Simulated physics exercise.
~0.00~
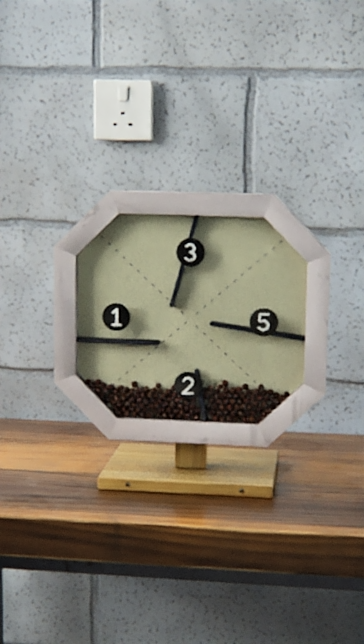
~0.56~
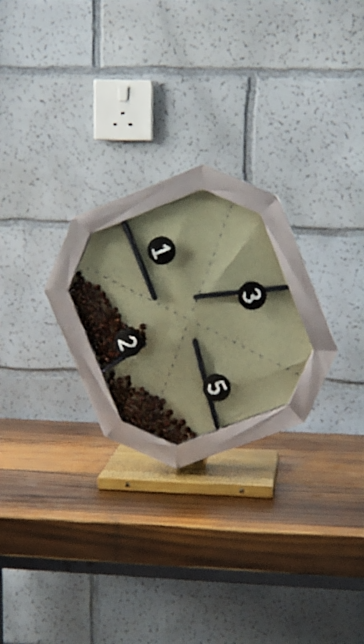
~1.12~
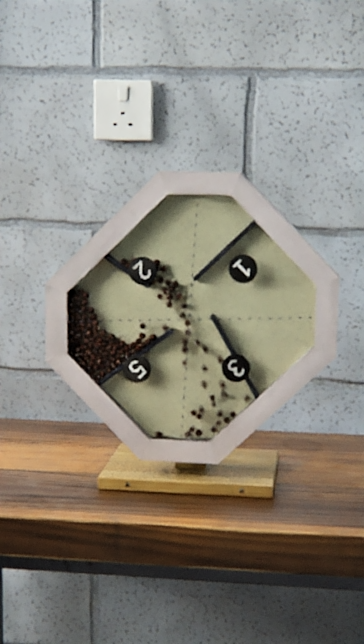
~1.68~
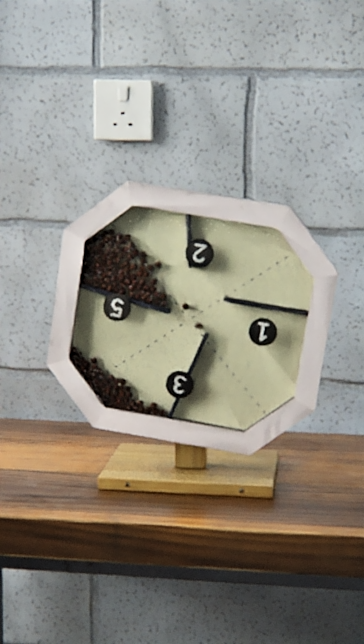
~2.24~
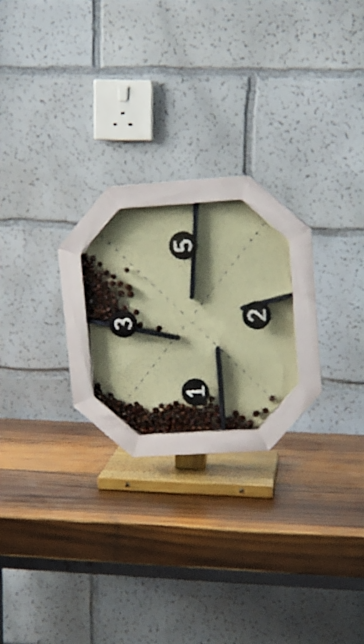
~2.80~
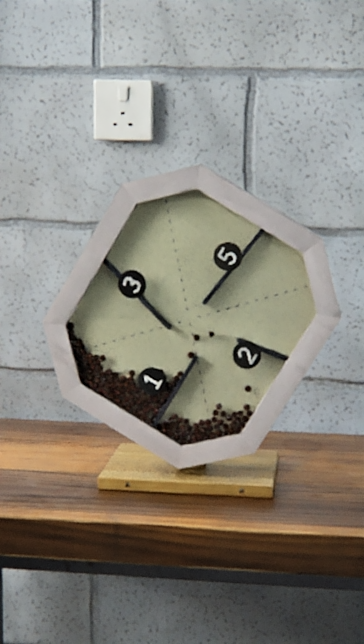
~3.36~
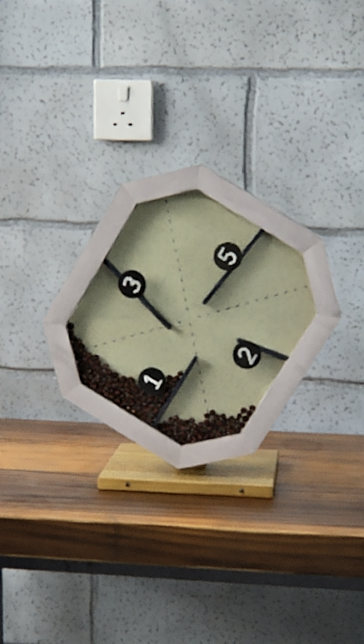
An eight-sided, clear-fronted case of small dark beads, set on a wooden stand before a grey block wall, starts turning clockwise with the beads lying along its bottom. The beads ride up the left side, then some spill through the middle and scatter towards the lower right. As the case turns further clockwise, they gather in two heaps on the left, split by a divider. More slide down to the bottom as the five comes to the top. The case stops tilted, the last stray beads drop, and the pile rests along the lower left and bottom, around the one.
